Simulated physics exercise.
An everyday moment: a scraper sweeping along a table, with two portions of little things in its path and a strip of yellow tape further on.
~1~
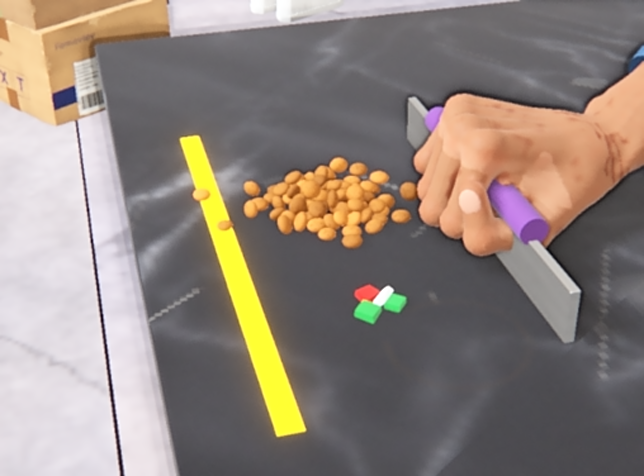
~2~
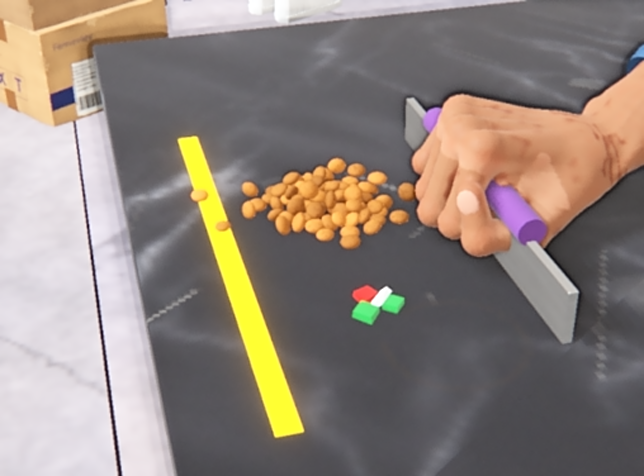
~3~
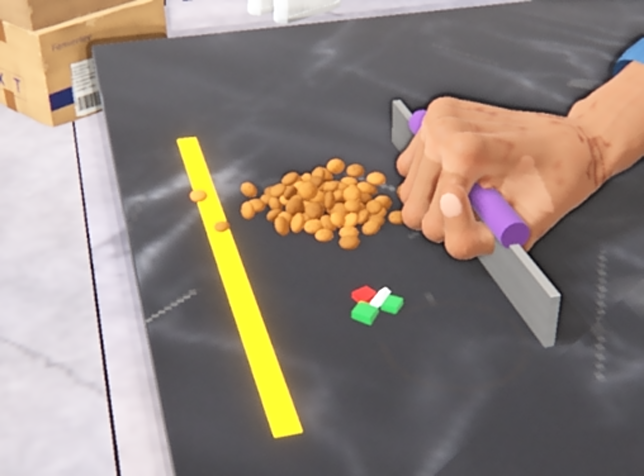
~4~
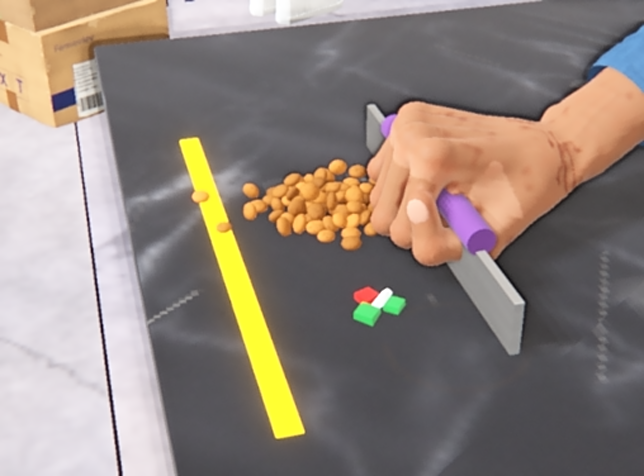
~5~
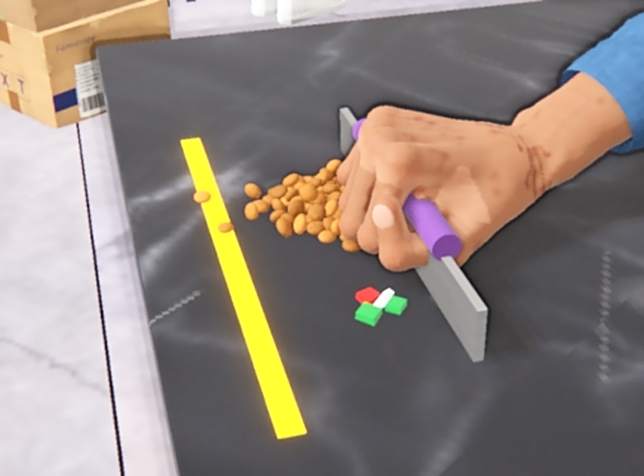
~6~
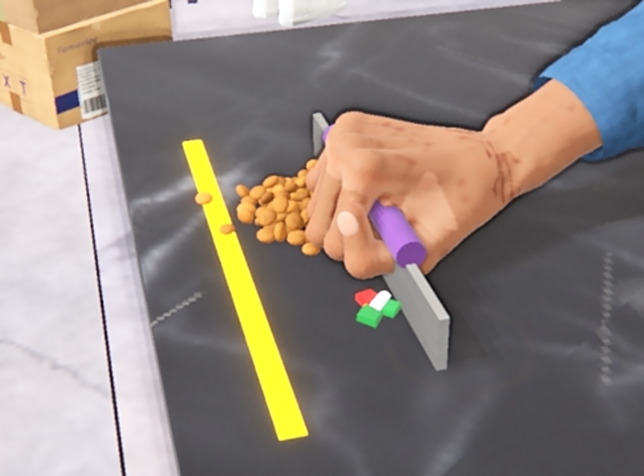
A hand slides a gray scraper left across the dark table, bunching up the brown bits.
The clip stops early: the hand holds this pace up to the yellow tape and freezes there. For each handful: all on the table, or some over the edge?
The near handful keeps clear of the drop and the far handful sends some to the floor.
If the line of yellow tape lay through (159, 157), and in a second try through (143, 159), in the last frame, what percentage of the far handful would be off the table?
In turn 70 and 90 in a hundred.
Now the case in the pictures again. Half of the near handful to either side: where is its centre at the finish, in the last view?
Near (233, 337).
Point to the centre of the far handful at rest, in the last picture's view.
Near (177, 226).
Then, 0.39 s later than the last frame, scraper still moving, near (291, 209); near handful all on the table, its front near (305, 321); far handful all on the table, its front near (180, 236).
Then, 0.80 s later than the last frame, scraper stopped at the yellow tape; near handful all on the table, its front near (224, 337); far handful about a tenth over the edge.
Then, 1.08 s later than the last frame, scraper stopped at the yellow tape; near handful all on the table, its front near (224, 337); far handful roughly a quarter over the edge.
When it is over, scraper stopped at the yellow tape; near handful all on the table, its front near (224, 337); far handful roughly a quarter over the edge.
